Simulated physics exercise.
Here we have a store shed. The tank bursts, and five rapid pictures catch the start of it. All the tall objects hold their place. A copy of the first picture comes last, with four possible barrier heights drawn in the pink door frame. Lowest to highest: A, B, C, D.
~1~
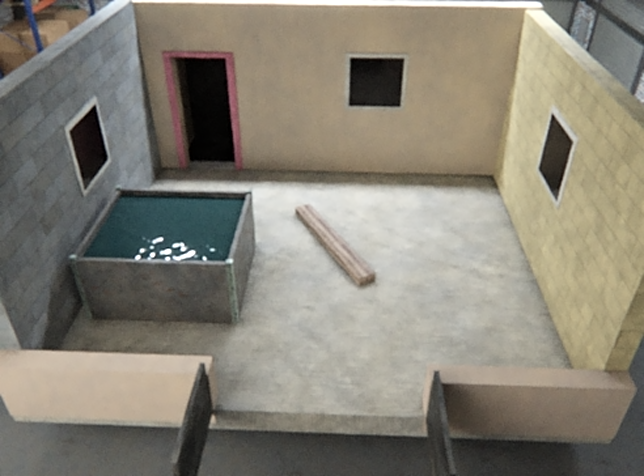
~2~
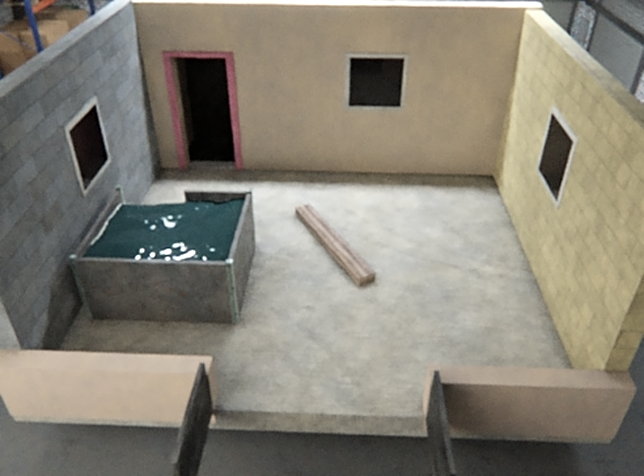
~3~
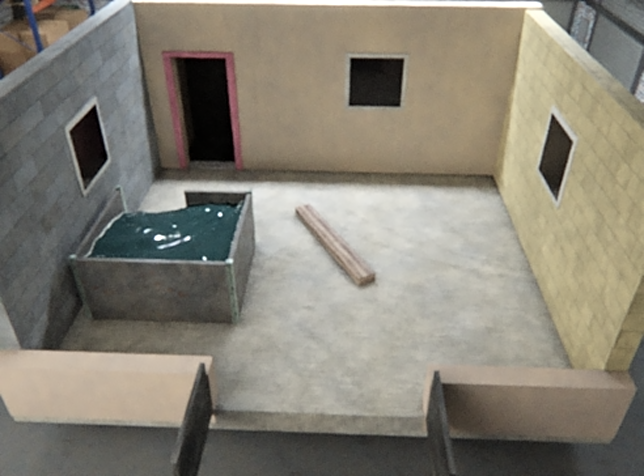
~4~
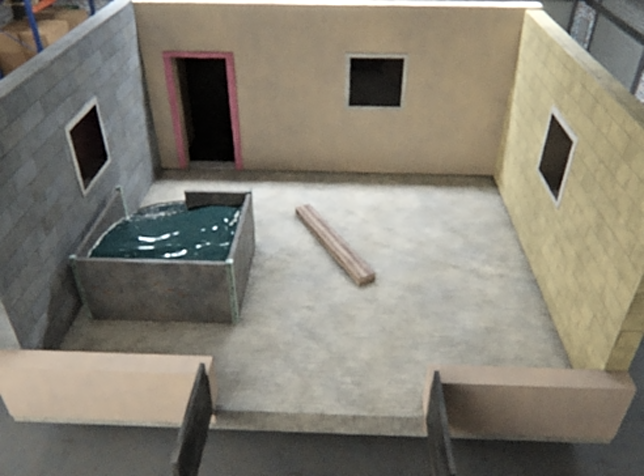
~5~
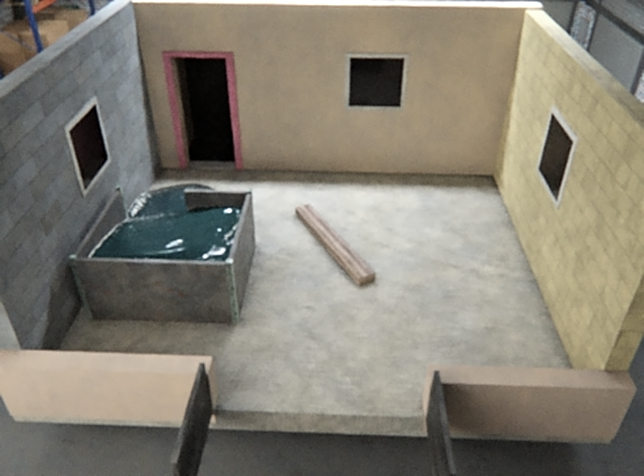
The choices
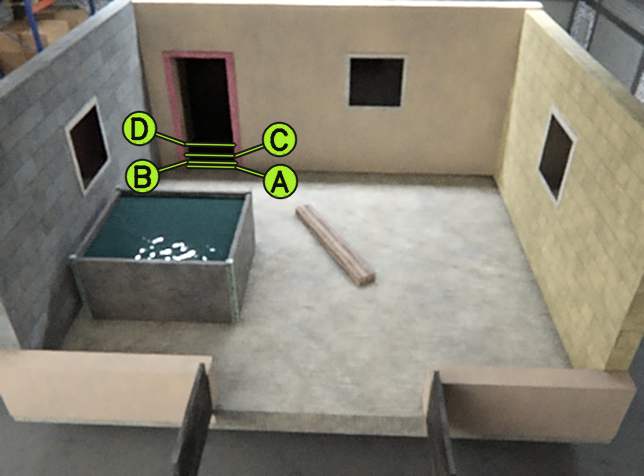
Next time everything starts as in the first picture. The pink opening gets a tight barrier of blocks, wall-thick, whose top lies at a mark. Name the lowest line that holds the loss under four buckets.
D is the one.
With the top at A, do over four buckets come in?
Yes, it does.
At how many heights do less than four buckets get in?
One.
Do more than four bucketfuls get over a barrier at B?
Yes, it does.
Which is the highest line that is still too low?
Here it is line C.
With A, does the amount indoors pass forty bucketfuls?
Yes.
On the marked copy, A at (211, 166); B at (211, 162); C at (210, 155); D at (209, 144); from the bottom up A, B, C, D.
For line A, dozens of bucketfuls pour in.
For line B, dozens of bucketfuls pour in.
For line C, some 20 bucketfuls get in.
For line D, a bucket or two gets in.
